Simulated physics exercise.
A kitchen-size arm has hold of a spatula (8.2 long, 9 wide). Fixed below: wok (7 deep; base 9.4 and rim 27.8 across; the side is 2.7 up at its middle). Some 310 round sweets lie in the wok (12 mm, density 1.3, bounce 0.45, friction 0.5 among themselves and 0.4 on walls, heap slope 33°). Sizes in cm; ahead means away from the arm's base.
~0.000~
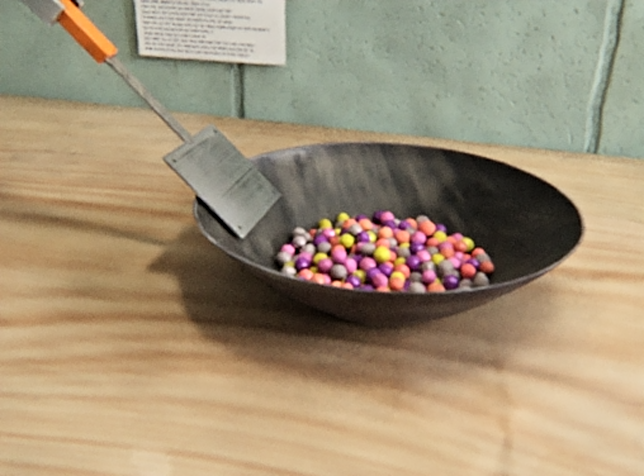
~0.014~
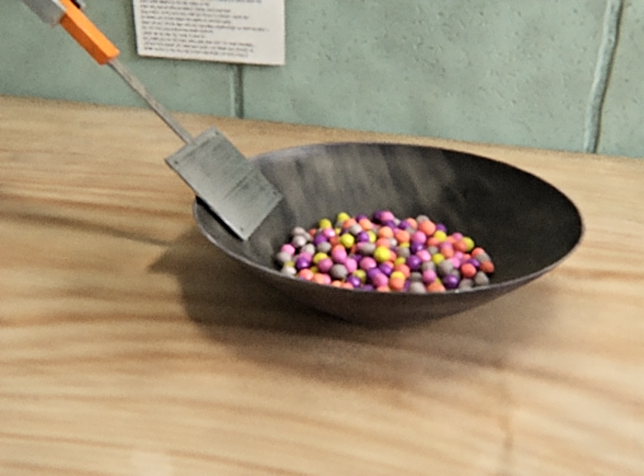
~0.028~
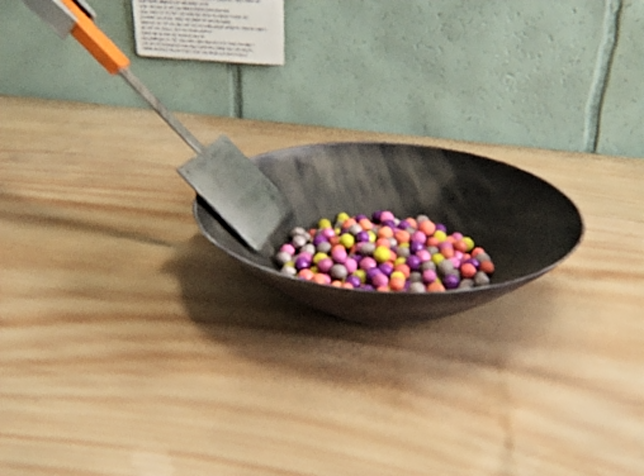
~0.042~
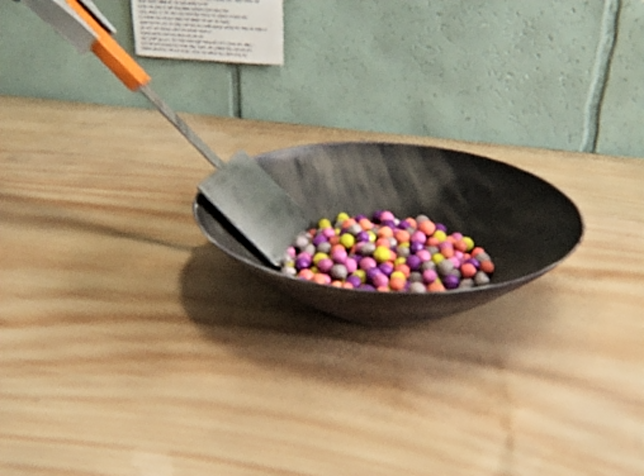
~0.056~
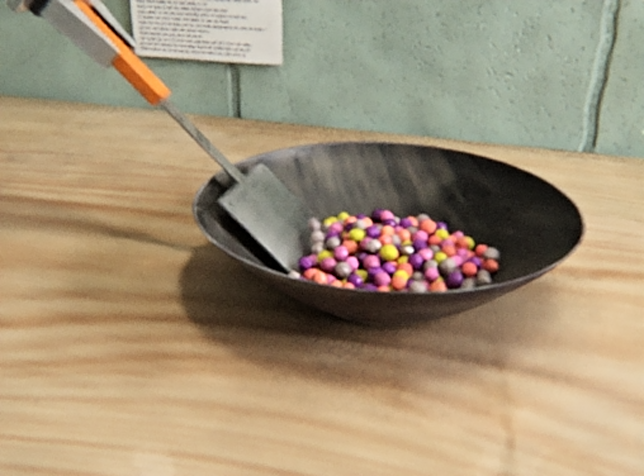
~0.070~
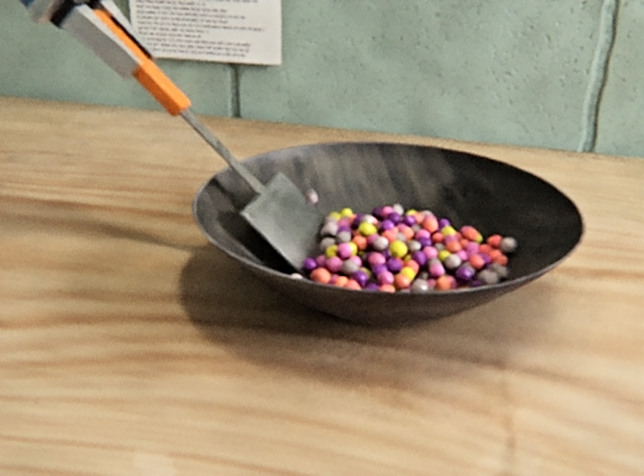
On a wooden counter by a green wall, a robot arm lowered a spatula down the left side of a dark wok and nudged the pile of colourful round sweets a little to the right.
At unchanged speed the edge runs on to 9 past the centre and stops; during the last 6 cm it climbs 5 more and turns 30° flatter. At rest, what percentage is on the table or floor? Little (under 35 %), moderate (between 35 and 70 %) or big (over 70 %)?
Answer: Moderate; between 35 and 70 % of the round sweets finish on the table or floor.
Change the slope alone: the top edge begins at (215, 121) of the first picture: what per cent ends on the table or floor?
About 50 per cent.
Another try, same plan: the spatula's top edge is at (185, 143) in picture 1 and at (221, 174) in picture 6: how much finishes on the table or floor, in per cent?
About 25 per cent.
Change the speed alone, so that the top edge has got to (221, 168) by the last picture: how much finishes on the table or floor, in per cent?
About 20 per cent.
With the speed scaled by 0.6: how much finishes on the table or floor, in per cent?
About 35 per cent.
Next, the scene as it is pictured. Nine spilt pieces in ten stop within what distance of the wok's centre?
About 80 cm.
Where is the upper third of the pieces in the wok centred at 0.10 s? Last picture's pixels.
Near (423, 243).
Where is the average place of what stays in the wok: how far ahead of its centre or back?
Some 3.0 cm ahead.
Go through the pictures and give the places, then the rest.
The spatula top edge at (188, 139), sloping 43°; upper third of the load around (384, 254), from x 285 to 485, top at y 220; 308 in the wok, in the first picture.
The spatula top edge at (190, 141), sloping 43°; upper third of the load around (384, 254), from x 285 to 485, top at y 220, in the second picture.
The spatula top edge at (201, 151), sloping 43°; upper third of the load around (384, 254), from x 285 to 485, top at y 220, in the third picture.
The spatula top edge at (220, 166), sloping 43°; upper third of the load around (384, 254), from x 285 to 485, top at y 220, in the fourth picture.
The spatula top edge at (241, 181), sloping 43°; upper third of the load around (387, 252), from x 290 to 490, top at y 215, in the fifth picture.
The spatula top edge at (262, 191), sloping 43°; upper third of the load around (395, 249), from x 290 to 510, top at y 200; 308 in the wok, in the sixth picture.
After 0.10 s, sloping 43°, highest piece 11 above the table; 308 in the wok.
After 0.14 s, sloping 35°, highest piece 14 above the table; 307 in the wok, 1 on the blade or in flight.
After 0.36 s, sloping 13°, highest piece 24 above the table; 162 in the wok, 42 on the table or floor, 104 on the blade or in flight.
After 1.41 s, sloping 13°, highest piece 5 above the table; 162 in the wok, 146 on the table or floor.
In the end, 162 in the wok, 146 on the table or floor. That is 47 % on the table or floor.
